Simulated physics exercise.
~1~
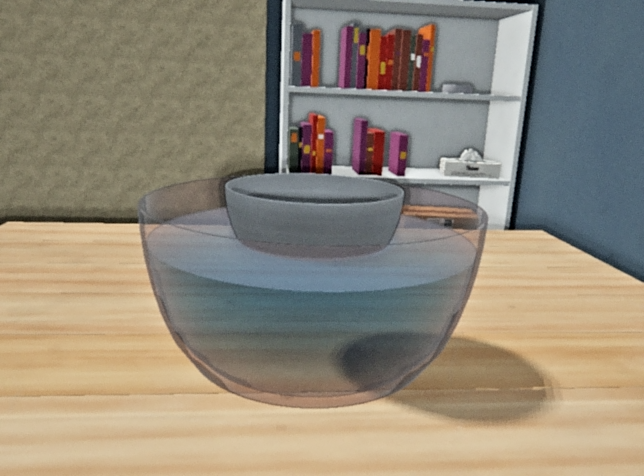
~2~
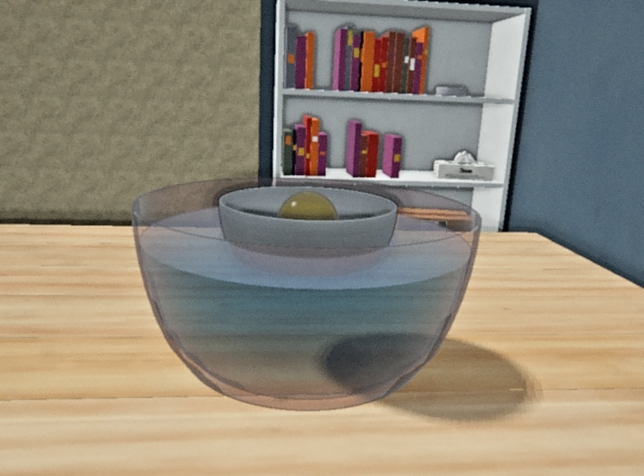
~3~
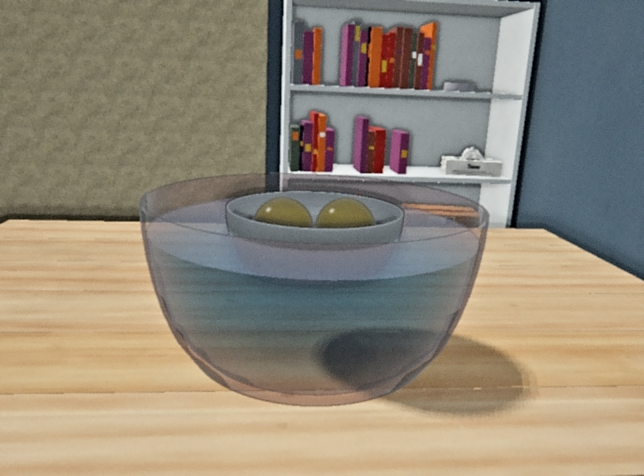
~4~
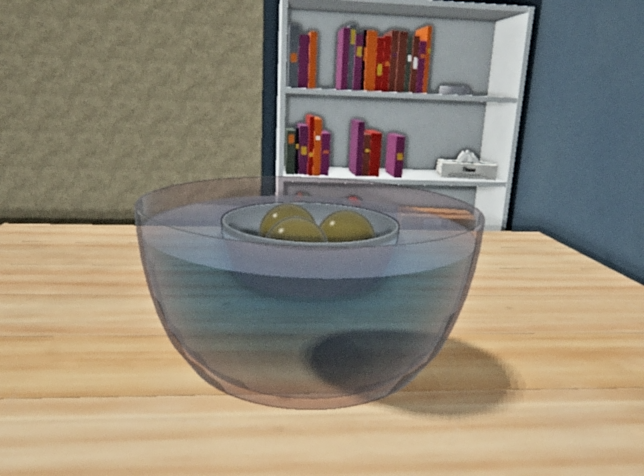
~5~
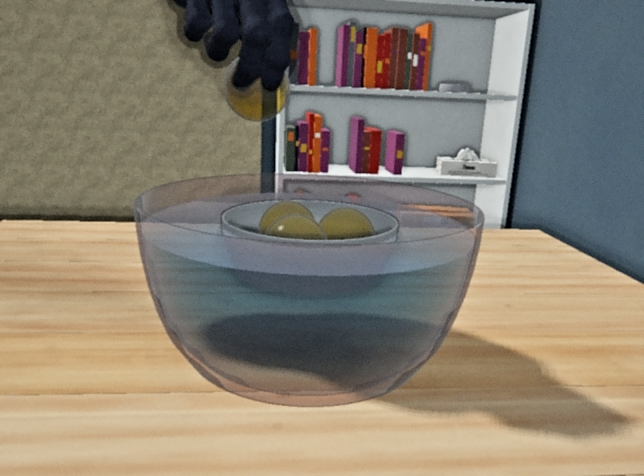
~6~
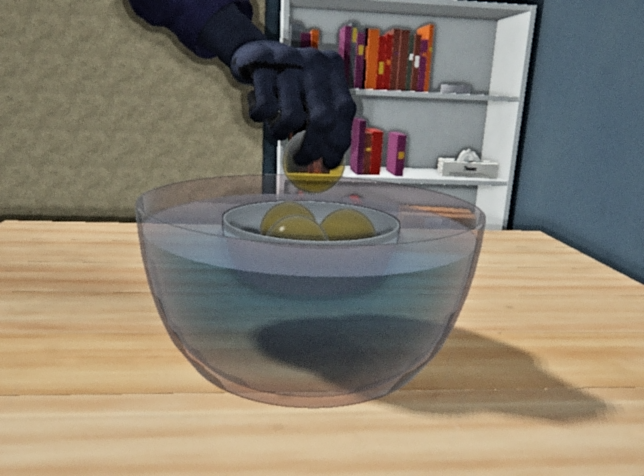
Small grey dish sinking lower in a clear bowl of water as marbles are added, a dark-gloved hand lowering another above it.
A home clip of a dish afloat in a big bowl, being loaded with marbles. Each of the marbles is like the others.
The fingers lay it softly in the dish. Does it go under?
I'd say it is headed down this time.
A moment on, the glass marble is in and the dish dips.
Further on, water pours in over its edge.
When it is over, the dish lies on the bottom with its load.
